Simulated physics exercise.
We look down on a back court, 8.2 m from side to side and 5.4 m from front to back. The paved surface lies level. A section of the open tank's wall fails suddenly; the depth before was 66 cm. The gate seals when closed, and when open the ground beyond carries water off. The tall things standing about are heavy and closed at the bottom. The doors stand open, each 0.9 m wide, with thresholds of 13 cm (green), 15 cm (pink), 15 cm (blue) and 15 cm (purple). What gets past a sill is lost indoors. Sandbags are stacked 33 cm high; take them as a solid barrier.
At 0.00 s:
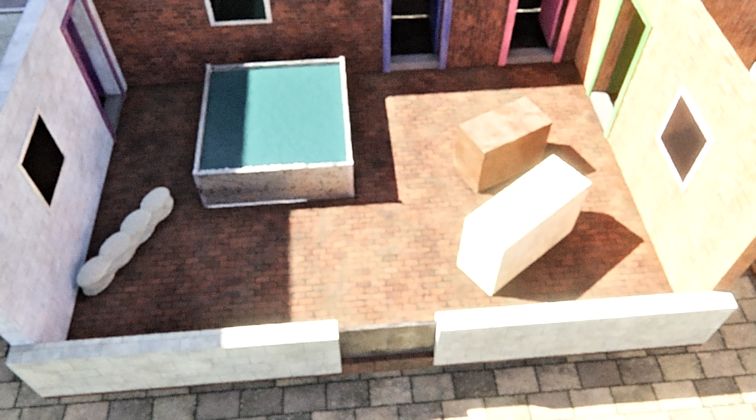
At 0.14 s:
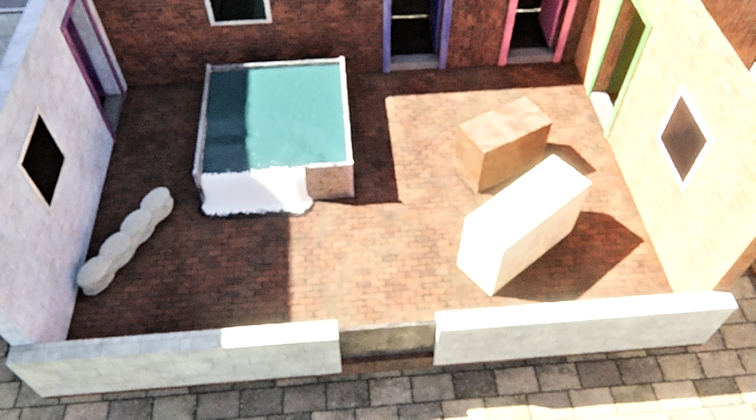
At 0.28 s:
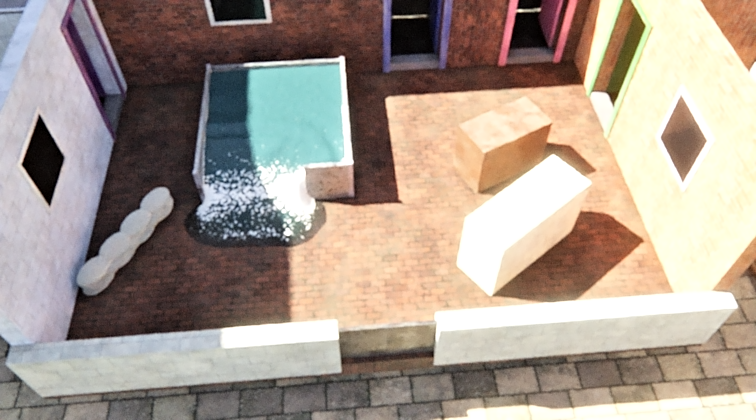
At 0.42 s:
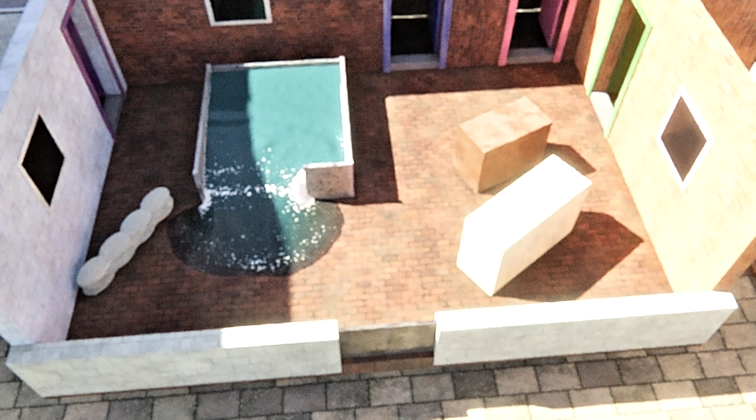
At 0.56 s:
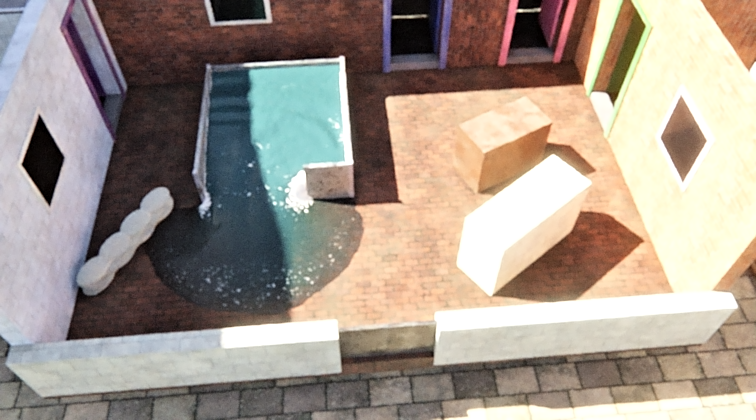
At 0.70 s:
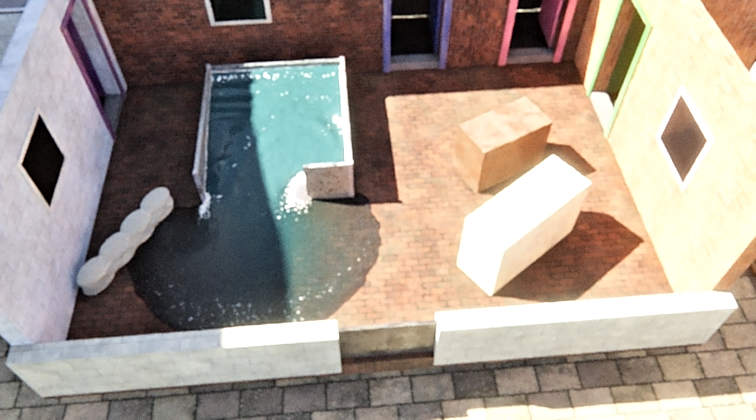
In a walled brick court, water bursts from an open tank's front and spreads across the paving.
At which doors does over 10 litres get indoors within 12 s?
Within that time: At the green door it does not reach the limit; at the pink door it stays under the limit; at the blue door it keeps below the limit; at the purple door it stays under the limit.
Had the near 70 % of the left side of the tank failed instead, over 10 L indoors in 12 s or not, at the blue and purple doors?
Against that limit: Blue under, purple over.
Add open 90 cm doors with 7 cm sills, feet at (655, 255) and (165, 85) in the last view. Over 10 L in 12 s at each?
In that order: Over, over.
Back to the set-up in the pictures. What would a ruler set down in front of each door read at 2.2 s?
Depths in cm: Green 0, pink 0, blue 0, purple 0.
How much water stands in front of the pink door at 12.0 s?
About 10.5 cm.
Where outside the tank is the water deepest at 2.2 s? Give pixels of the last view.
At about (75, 368).
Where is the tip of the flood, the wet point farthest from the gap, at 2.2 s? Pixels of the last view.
Around (550, 330).
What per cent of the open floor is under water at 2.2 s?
Near 30 per cent is wet.
After 1.4 s water covers 25 % of the floor and is deepest (38 cm) near (233, 343); green door not reached, pink door not reached, blue door not reached, purple door not reached.
After 2.2 s water covers 30 % of the floor and is deepest (51 cm) near (75, 368); green door not reached, pink door not reached, blue door not reached, purple door not reached.
After 3.5 s water covers 50 % of the floor and is deepest (36 cm) near (60, 369); green door not reached, pink door not reached, blue door not reached, purple door 1 cm at the sill, 0 L in.
After 7.0 s water covers 85 % of the floor and is deepest (20 cm) near (460, 289); green door 7 cm at the sill, 0 L in, pink door 9 cm at the sill, 0 L in, blue door 4 cm at the sill, 0 L in, purple door 10 cm at the sill, 0 L in.
After 12.0 s water covers 95 % of the floor and is deepest (13 cm) near (356, 152); green door 7 cm at the sill, 0 L in, pink door 11 cm at the sill, 0 L in, blue door 9 cm at the sill, 0 L in, purple door 7 cm at the sill, 1 L in.
